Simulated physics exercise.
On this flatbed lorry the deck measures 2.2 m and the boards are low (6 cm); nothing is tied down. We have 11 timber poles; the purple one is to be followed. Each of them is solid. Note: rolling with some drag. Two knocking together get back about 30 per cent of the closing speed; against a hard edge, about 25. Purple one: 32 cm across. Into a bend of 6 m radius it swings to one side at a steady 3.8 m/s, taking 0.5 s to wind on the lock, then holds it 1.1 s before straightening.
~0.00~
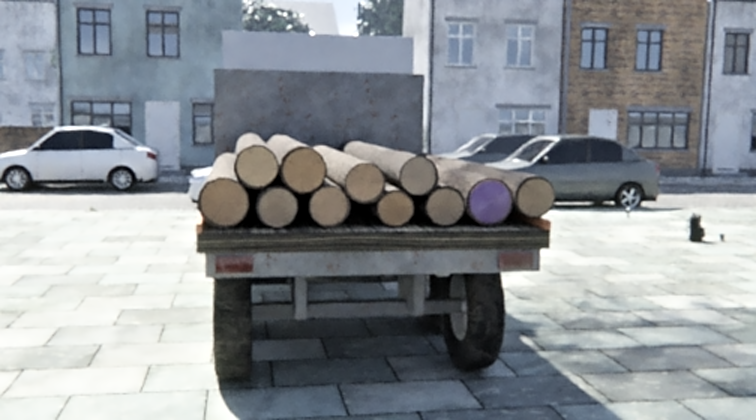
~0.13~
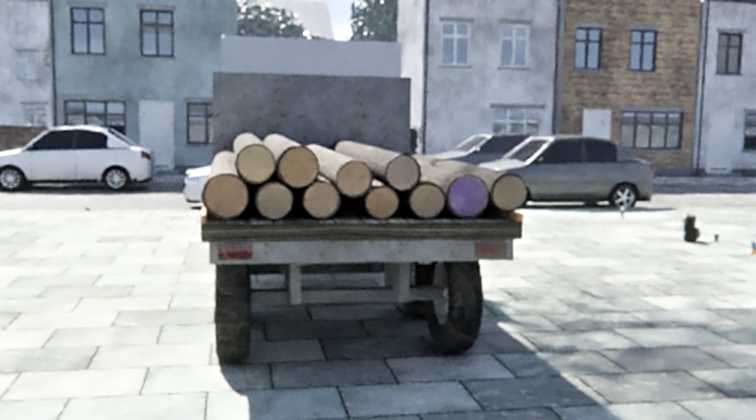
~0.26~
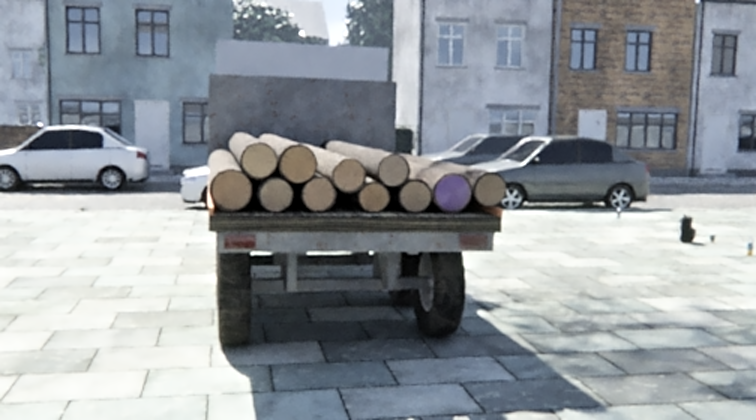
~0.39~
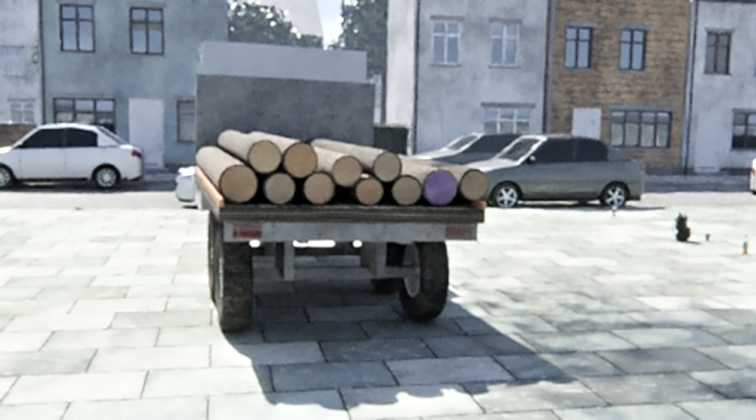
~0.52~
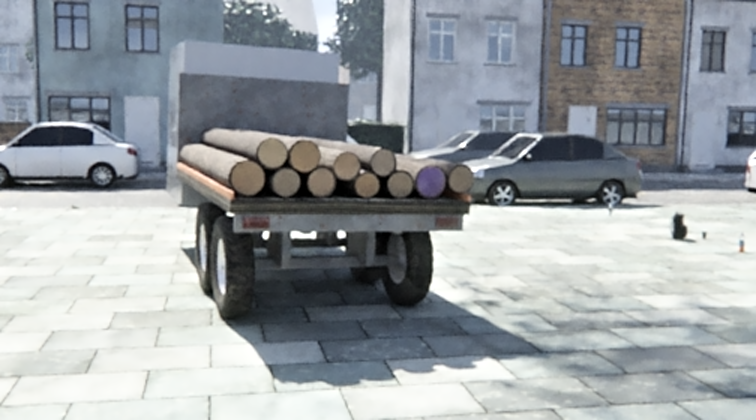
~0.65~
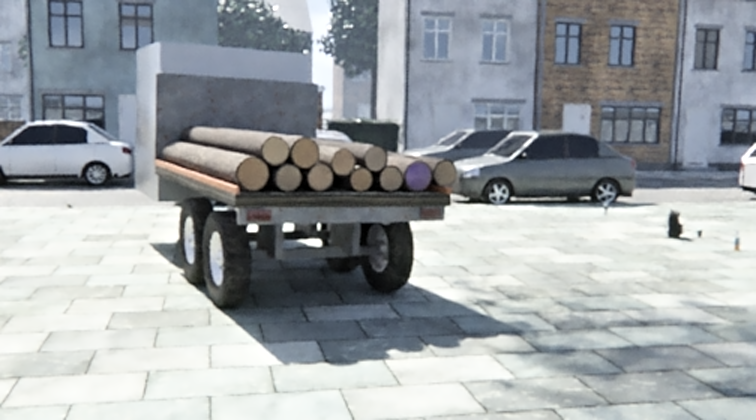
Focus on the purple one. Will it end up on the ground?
Yes.
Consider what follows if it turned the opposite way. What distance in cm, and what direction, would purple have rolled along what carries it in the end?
It would end about 15 cm to the left of where it began.
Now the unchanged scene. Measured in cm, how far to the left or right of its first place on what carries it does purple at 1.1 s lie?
By then purple sits 25 right of where it began.
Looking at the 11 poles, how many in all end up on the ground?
It comes to 2.
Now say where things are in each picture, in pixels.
In the first picture, purple (491, 202); 7 of the 11 make up the bottom layer.
In the second picture, purple (469, 197); the deck is level.
In the third picture, purple (453, 193); the deck is a shade lower on the right.
In the fourth picture, purple (441, 188); the deck slopes 1° down to the right.
In the fifth picture, purple (431, 182); the deck slopes 2° down to the right.
In the sixth picture, purple (419, 176); the deck slopes 2° down to the right.
Then, 0.9 s in, purple is on the deck, 15 cm from the right edge, rolling right; 1 gone from the deck.
Then, 1.1 s in, purple is on the deck, 10 cm from the right edge, rolling right; 1 gone from the deck.
Then, 1.3 s in, purple is on the deck, 5 cm from the right edge, rolling right; 1 gone from the deck.
Then, 1.5 s in, purple is over the right board and falling; 2 gone from the deck.
In the end (3.5 s), purple is over the right board and gone; 2 gone from the deck.
